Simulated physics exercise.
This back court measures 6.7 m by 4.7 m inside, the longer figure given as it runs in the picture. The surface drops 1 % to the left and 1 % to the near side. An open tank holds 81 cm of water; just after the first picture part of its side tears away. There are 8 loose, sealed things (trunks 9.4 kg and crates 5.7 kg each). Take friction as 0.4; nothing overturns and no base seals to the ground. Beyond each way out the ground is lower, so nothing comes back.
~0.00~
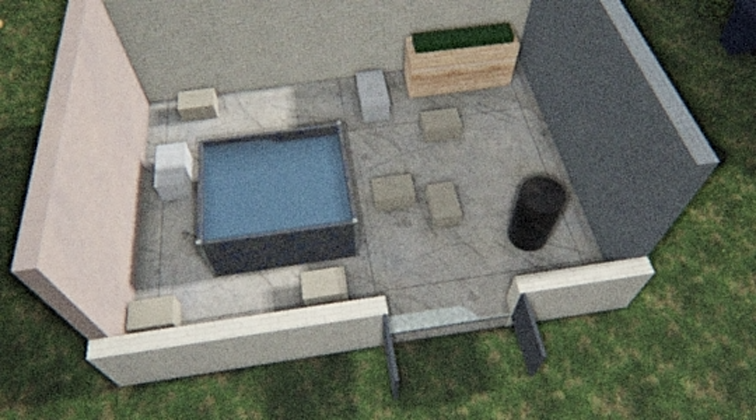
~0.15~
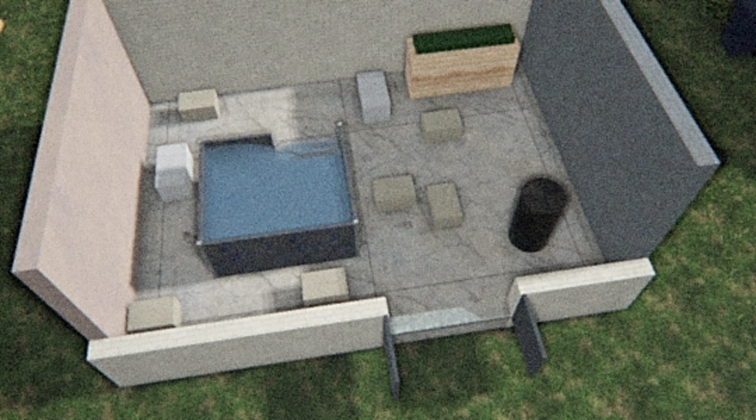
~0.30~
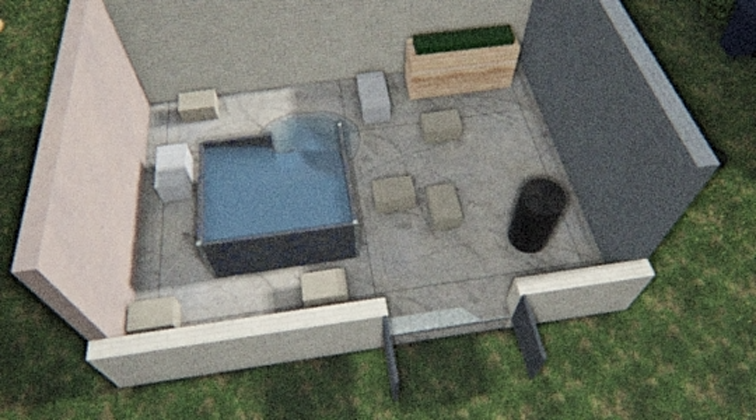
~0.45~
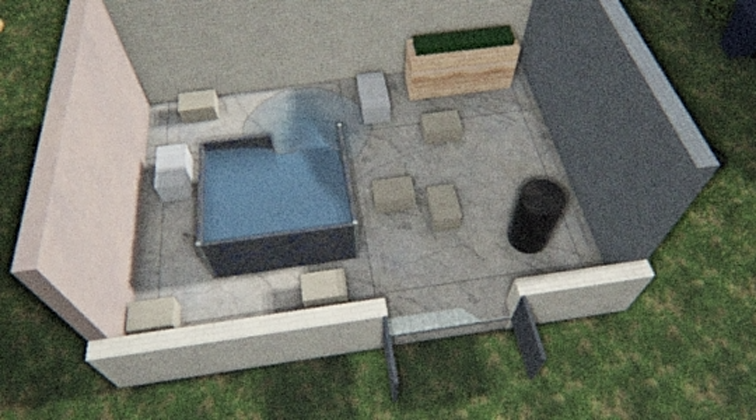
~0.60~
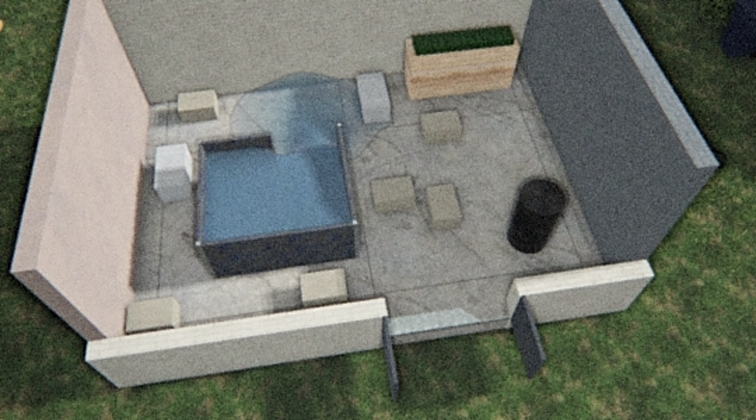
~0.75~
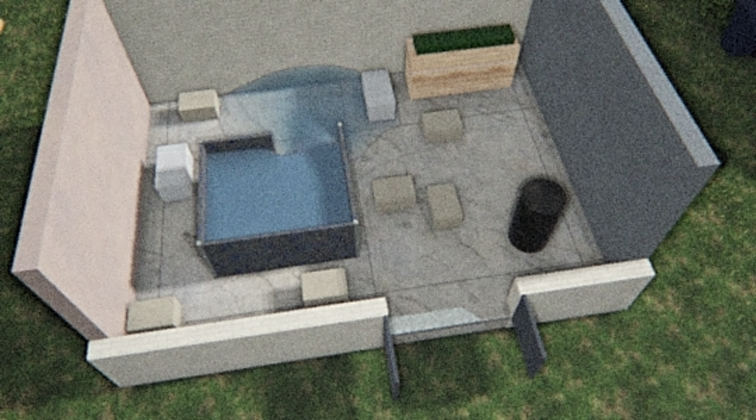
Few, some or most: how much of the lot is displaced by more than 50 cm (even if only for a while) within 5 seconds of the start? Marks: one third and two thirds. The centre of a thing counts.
That comes to at least two thirds.
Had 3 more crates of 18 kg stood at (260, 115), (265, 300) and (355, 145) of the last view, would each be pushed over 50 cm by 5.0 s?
In turn: More, short of it, over.
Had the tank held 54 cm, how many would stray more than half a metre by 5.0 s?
In that case 6 of them.
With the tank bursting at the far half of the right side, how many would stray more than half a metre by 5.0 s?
Then 4.
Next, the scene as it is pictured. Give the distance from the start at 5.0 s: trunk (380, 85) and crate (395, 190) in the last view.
In turn: 300 cm, 150 cm.
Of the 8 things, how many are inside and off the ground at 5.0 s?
At that moment 6.
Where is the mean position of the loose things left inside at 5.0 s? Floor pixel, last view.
Around (334, 280).
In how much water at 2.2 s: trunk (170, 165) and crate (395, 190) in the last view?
About 2 and 0 cm.
After 1.1 s 0 of 8 are over 50 cm from their spots; 0 afloat.
After 2.2 s 3 of 8 are over 50 cm from their spots; 1 afloat.
After 3.5 s 5 of 8 are over 50 cm from their spots; 5 afloat.
After 5.0 s 6 of 8 are over 50 cm from their spots, and 6 have been at some point; 6 afloat.
